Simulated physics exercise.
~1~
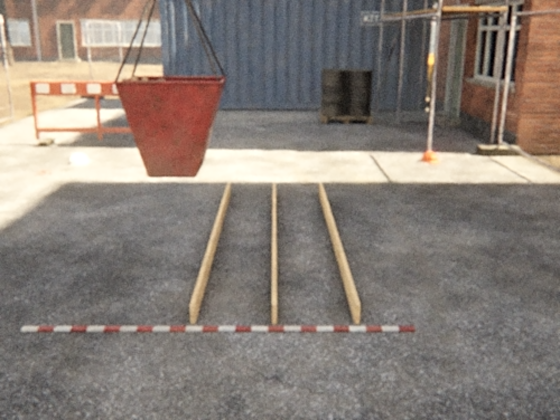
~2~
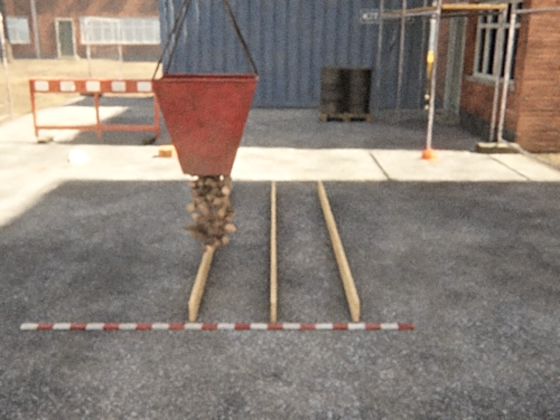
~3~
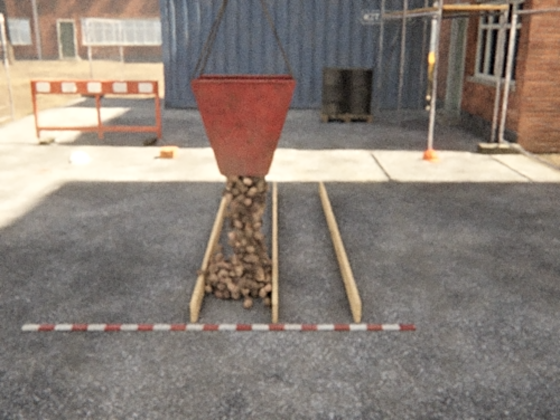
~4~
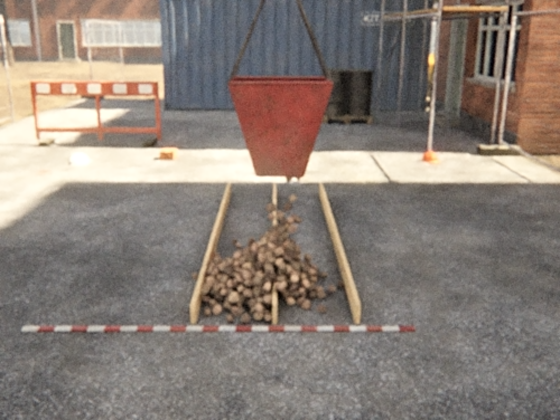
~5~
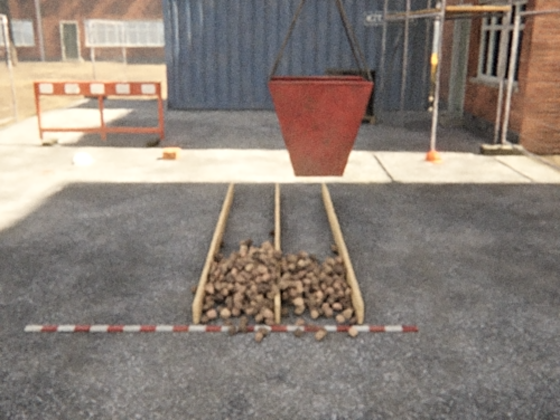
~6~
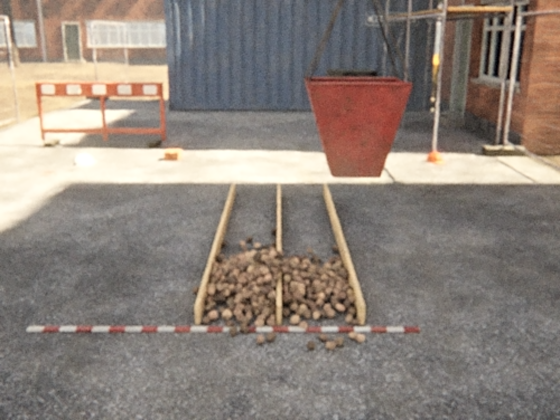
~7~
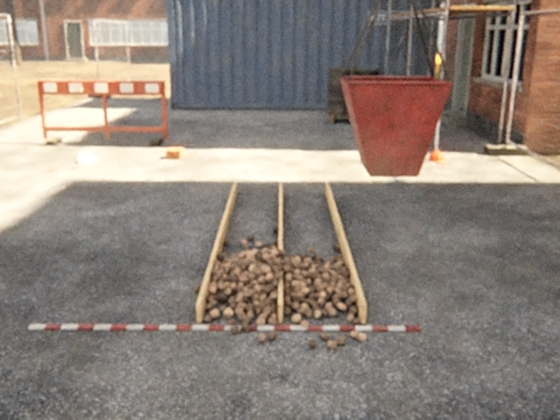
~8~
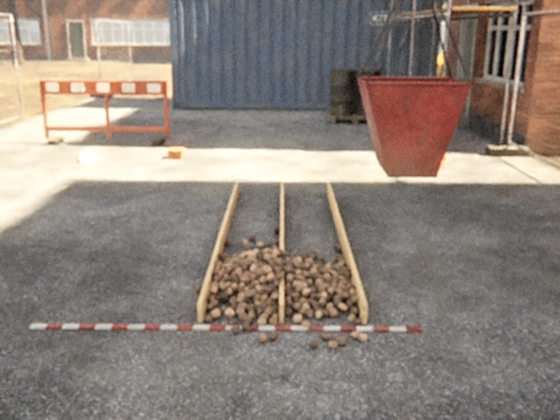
At the start, a red skip hangs from lines above a paved yard, up and to the left of three wooden boards that form two bays behind a red and white striped rod. The skip moves steadily to the right, and brown stones begin dropping from its bottom. They pour into the left bay first, then pile up over the middle board and into the right bay as the skip passes across. Emptied, the skip carries on to the right while the heap lies still. At the end, stones fill the near part of both bays, more of them in the left, with a few strays in front.
